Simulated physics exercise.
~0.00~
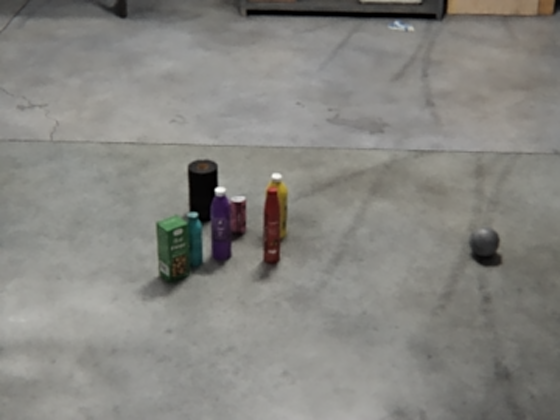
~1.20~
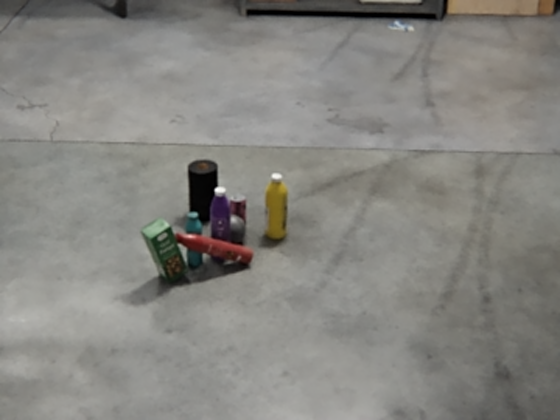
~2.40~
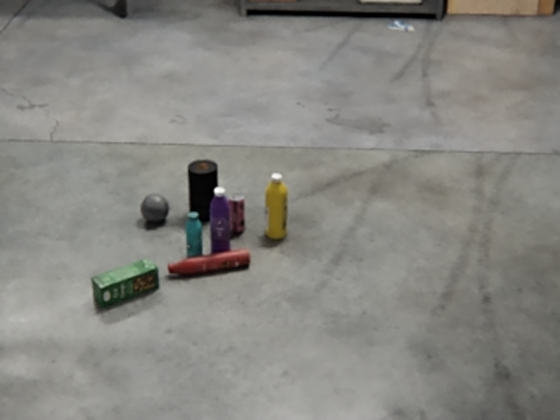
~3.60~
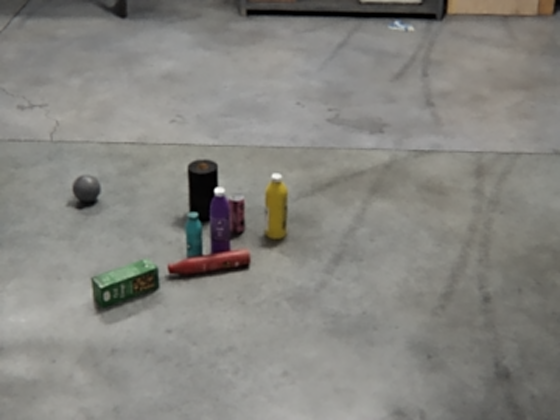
A grey ball rolls left across the floor, toppling a red bottle and green carton.
